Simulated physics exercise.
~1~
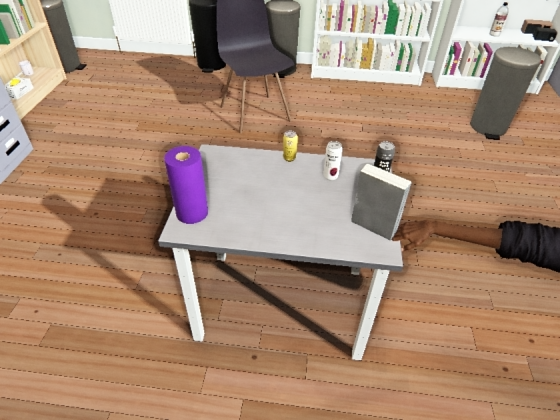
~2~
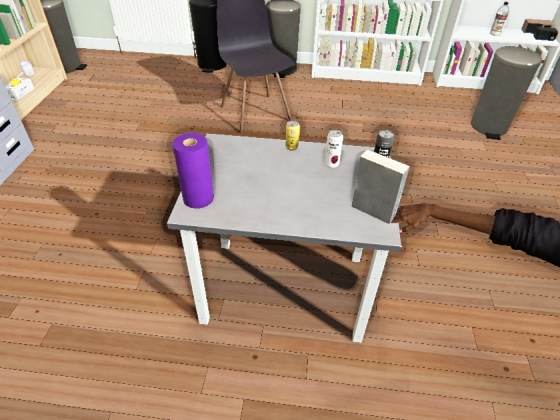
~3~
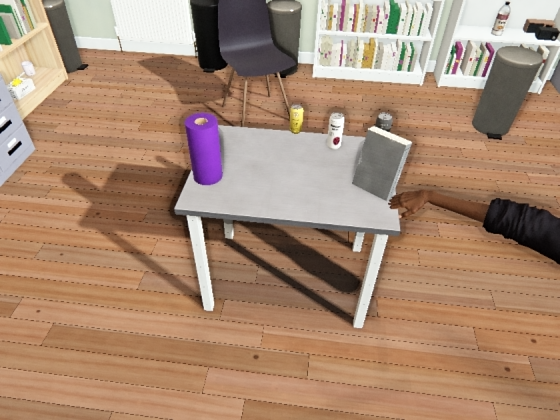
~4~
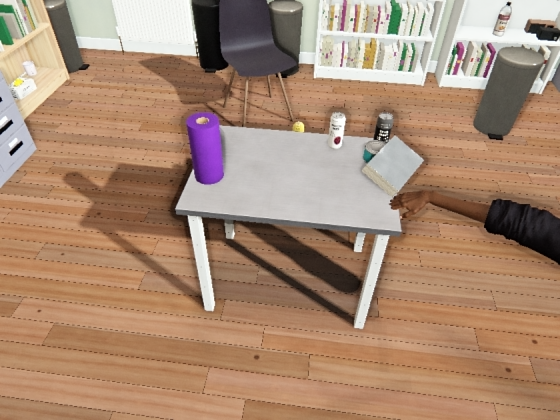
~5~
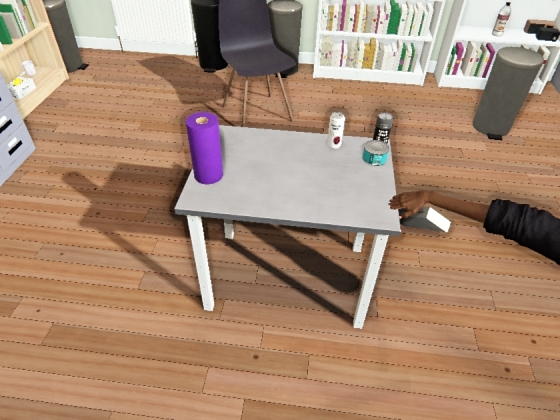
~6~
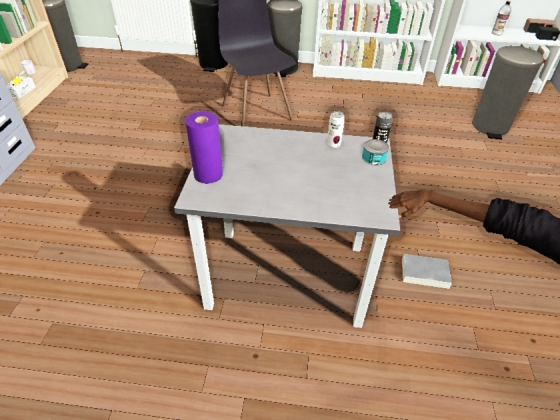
A tall purple roll stands at the left of a small grey-topped table with white legs, seen from above in a room with a wooden floor, a dark chair and bookshelves behind. Yellow, white and black cans line the far side, and a grey book stands at the right, near a dark-sleeved arm whose hand is at the table's edge. The table shifts away from the viewer, carrying everything along. As it stops, the book leans and the yellow can tips off the far edge. The book topples right, uncovering a turquoise tub, and drops past the hand. It ends flat on the floor, while the roll, tub and other two cans remain on the table.
